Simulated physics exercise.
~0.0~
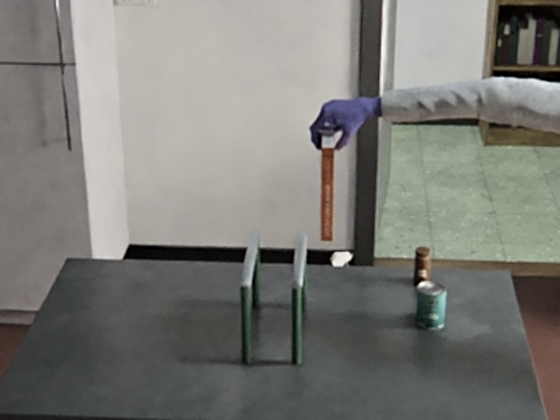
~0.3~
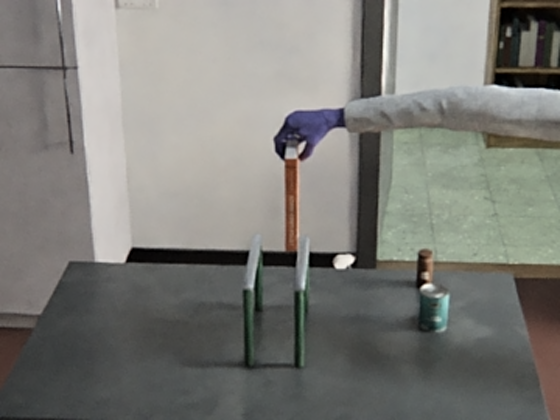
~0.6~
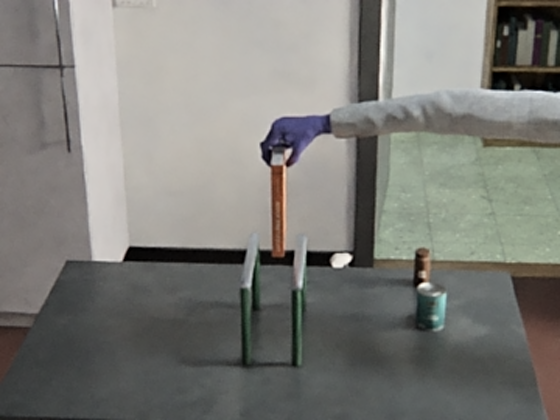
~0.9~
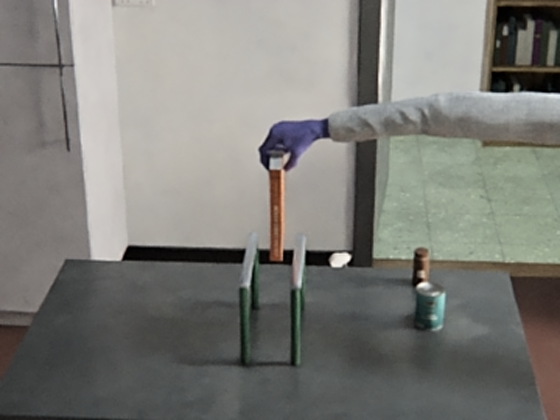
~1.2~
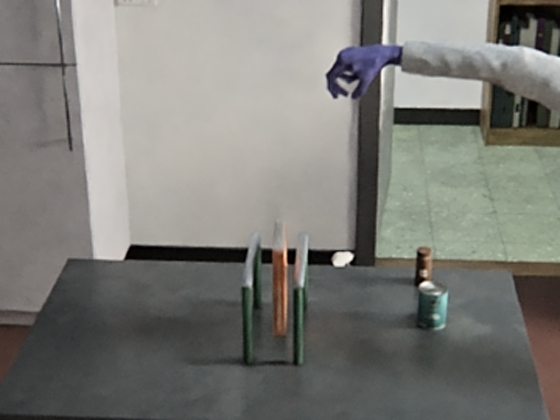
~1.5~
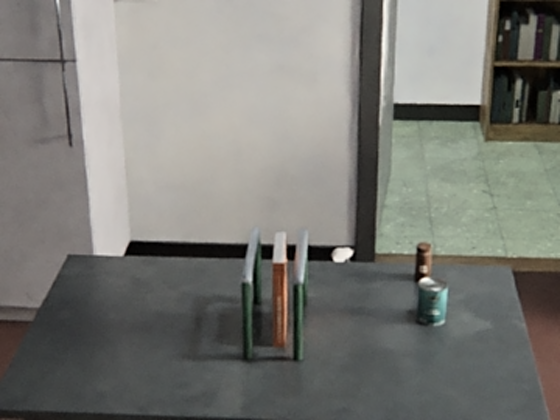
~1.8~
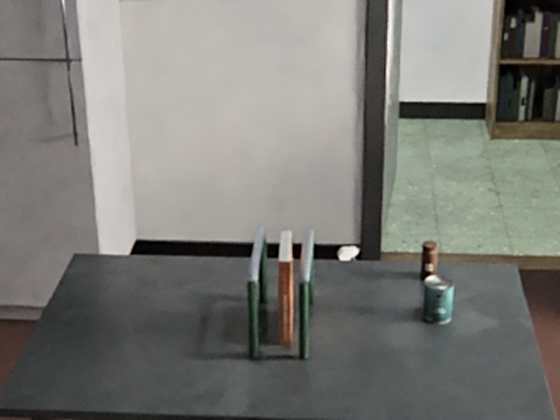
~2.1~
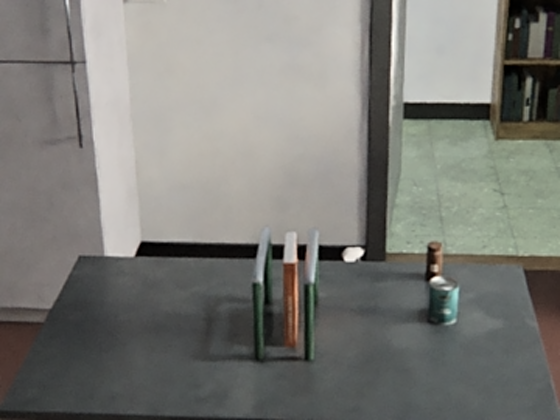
On a dark table, a gloved hand drops an orange book between two green uprights.
